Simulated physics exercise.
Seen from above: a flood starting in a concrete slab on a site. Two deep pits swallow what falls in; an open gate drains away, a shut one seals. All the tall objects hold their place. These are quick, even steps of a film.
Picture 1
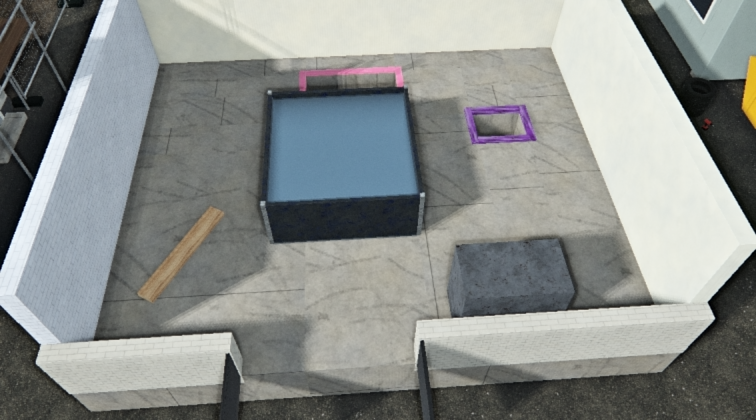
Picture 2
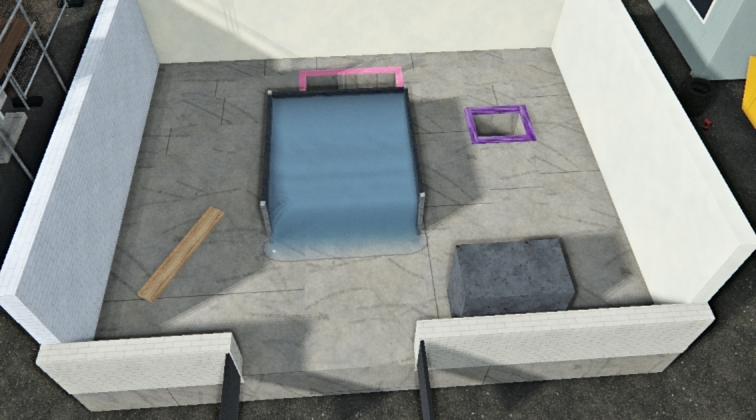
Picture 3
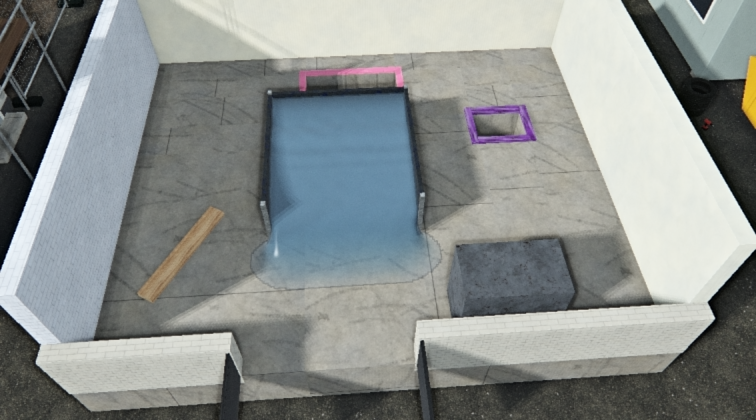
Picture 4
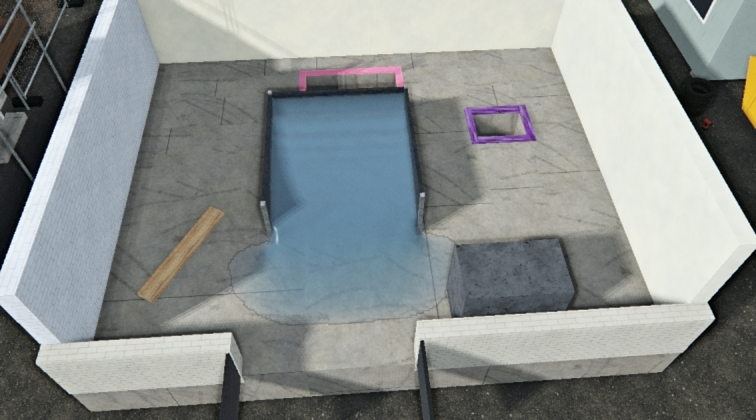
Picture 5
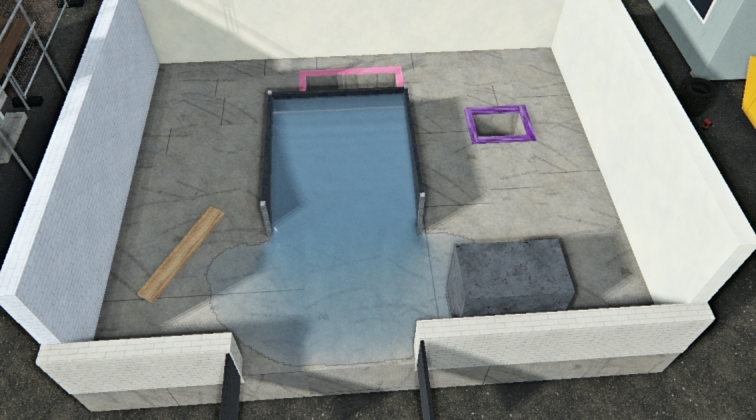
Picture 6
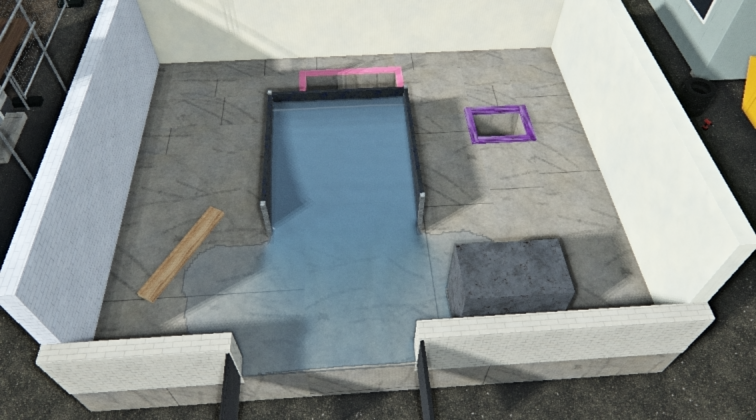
We see a dark-sided tank of blue water on a walled concrete slab; its near side opens and water pours out, spreading toward the viewer past a wooden plank and a grey block into the gap in the low front wall.
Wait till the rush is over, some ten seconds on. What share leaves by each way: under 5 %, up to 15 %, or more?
In the end: The gate takes above 15 %; the pink pit takes not even 5 %; the purple pit takes not even 5 %.
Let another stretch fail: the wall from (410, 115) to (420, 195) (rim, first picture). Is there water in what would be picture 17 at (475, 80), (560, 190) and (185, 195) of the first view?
In that order: Free of water, under water, clear.
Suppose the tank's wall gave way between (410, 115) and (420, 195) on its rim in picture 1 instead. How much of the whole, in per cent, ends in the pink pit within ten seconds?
In per cent: Pink 12.
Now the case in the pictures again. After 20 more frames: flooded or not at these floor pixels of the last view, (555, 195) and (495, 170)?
In that order: Awash, no water.
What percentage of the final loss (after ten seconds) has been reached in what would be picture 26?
I make it 70 per cent.
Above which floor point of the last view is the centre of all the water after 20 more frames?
Close to (352, 247).
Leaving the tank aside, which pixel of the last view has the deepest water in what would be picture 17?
At about (424, 333).
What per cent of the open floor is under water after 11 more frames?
Roughly 30 per cent.
A moment on, water covers 25 % of the floor; the gate 15 %, the pink pit 0 %, the purple pit 0 %.
Next, water covers 30 % of the floor; the gate 33 %, the pink pit 0 %, the purple pit 0 %.
Then, water covers 45 % of the floor; the gate 52 %, the pink pit 0 %, the purple pit 0 %.
Later, water covers 65 % of the floor; the gate 65 %, the pink pit 0 %, the purple pit 0 %.
In the end, water covers 85 % of the floor; the gate 72 %, the pink pit 1 %, the purple pit 0 %.
